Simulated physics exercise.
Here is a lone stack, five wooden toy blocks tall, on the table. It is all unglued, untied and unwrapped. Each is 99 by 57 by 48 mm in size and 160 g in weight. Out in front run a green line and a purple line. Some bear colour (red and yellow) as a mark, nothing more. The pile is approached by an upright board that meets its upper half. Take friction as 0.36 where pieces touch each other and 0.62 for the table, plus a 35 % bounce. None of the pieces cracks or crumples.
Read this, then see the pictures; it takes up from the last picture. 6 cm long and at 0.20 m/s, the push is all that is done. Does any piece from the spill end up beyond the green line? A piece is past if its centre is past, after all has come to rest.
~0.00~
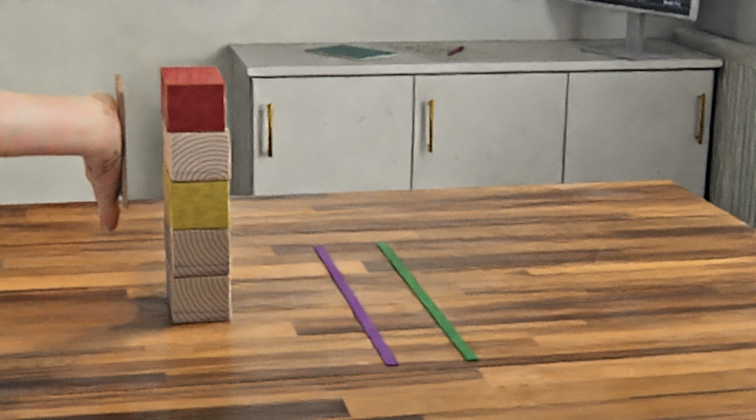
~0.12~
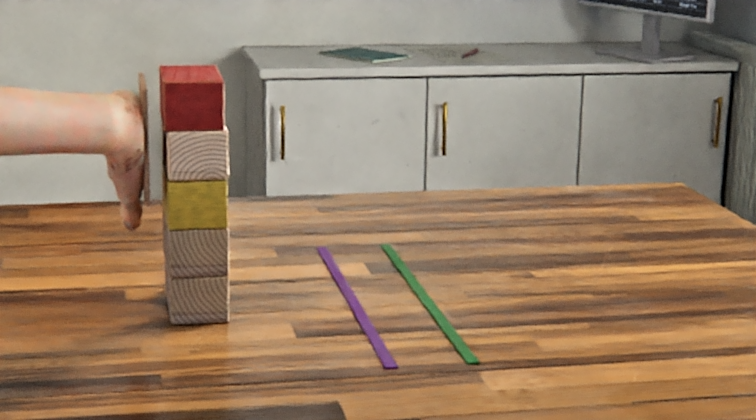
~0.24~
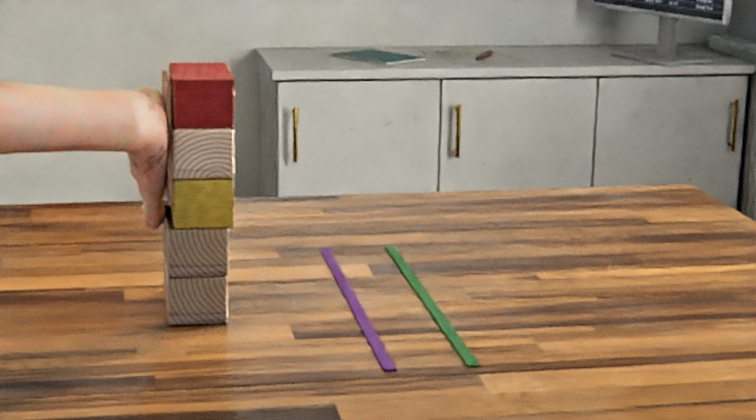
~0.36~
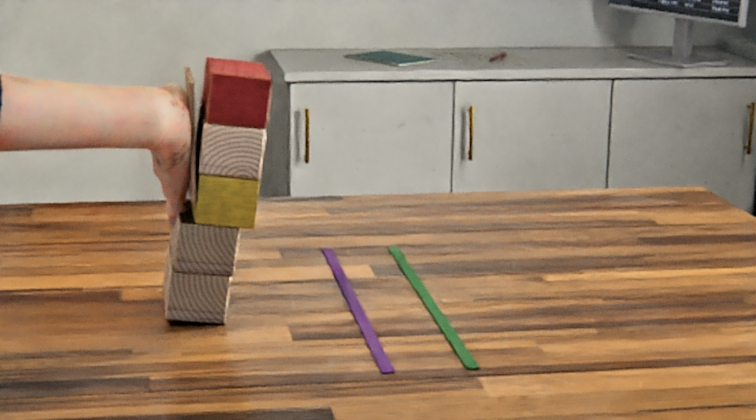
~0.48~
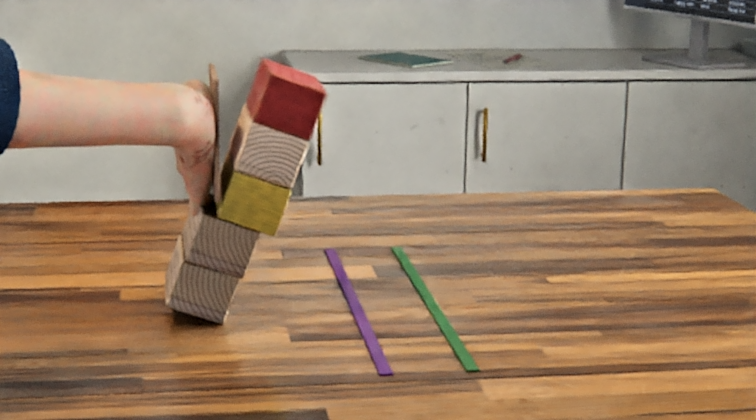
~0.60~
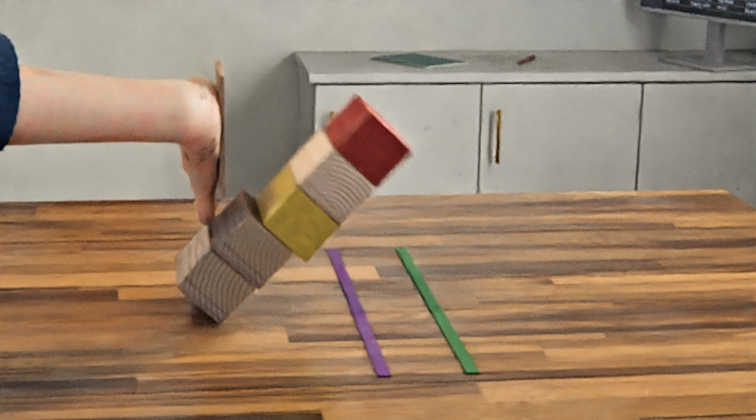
Yes, beyond the line you'll find a piece.
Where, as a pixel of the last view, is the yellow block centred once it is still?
Roughly (360, 277).
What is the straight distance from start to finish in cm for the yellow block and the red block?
Moved: Yellow 18, red 36.
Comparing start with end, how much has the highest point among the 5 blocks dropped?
By about 18 cm, start to end.
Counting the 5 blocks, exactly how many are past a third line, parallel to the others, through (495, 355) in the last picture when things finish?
That gives a count of 1.
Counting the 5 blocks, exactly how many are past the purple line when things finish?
3.
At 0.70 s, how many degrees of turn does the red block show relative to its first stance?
Rotation: Approx. 80°.
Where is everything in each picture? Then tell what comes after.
In the first frame (we follow the side turned to the camera; the camera moves round a little), board (123, 135) 40 mm short; purple line, near end, (383, 349); green line, near end, (461, 344); yellow block (200, 206); red block (196, 108); no piece has moved.
In the second frame, board (146, 133) 16 mm short; red block (194, 107).
In the third frame, board (169, 130) 8 mm in; red block (205, 104) displaced 11 mm; yellow block (204, 205) displaced 8 mm; 3 stirred so far.
In the fourth frame, board (192, 128) 32 mm in; red block (239, 101) tipped 7°; yellow block (227, 202) tipped 7°; 5 stirred so far.
In the fifth frame, board (216, 125) 56 mm in; red block (290, 107) tipped 20°; yellow block (255, 204) tipped 20°; 5 stirred so far.
In the sixth frame, board (222, 122) 6 cm in, stopped; purple line, near end, (377, 359); green line, near end, (463, 356); red block (373, 149) tipped 44°, 52 mm lower; yellow block (301, 225) tipped 44°, 25 mm lower; 5 stirred so far.
Around 0.66 s, none of the 5 blocks past the green line, 5 disturbed; yellow block tipped 63°, 6 cm lower; red block tipped 61°, 11 cm lower.
Around 0.70 s, 1 of the 5 blocks past the green line; yellow block on its side; red block on its side.
Around 0.84 s, 2 of the 5 blocks past the green line; yellow block on its side; red block on its side.
Finally (1.6 s), 2 of the 5 blocks past the green line; red block on its side; yellow block on its side. The farthest middle lies 6 cm beyond that line. Seen by the last camera, middles, red block near (496, 274), yellow block near (360, 277).
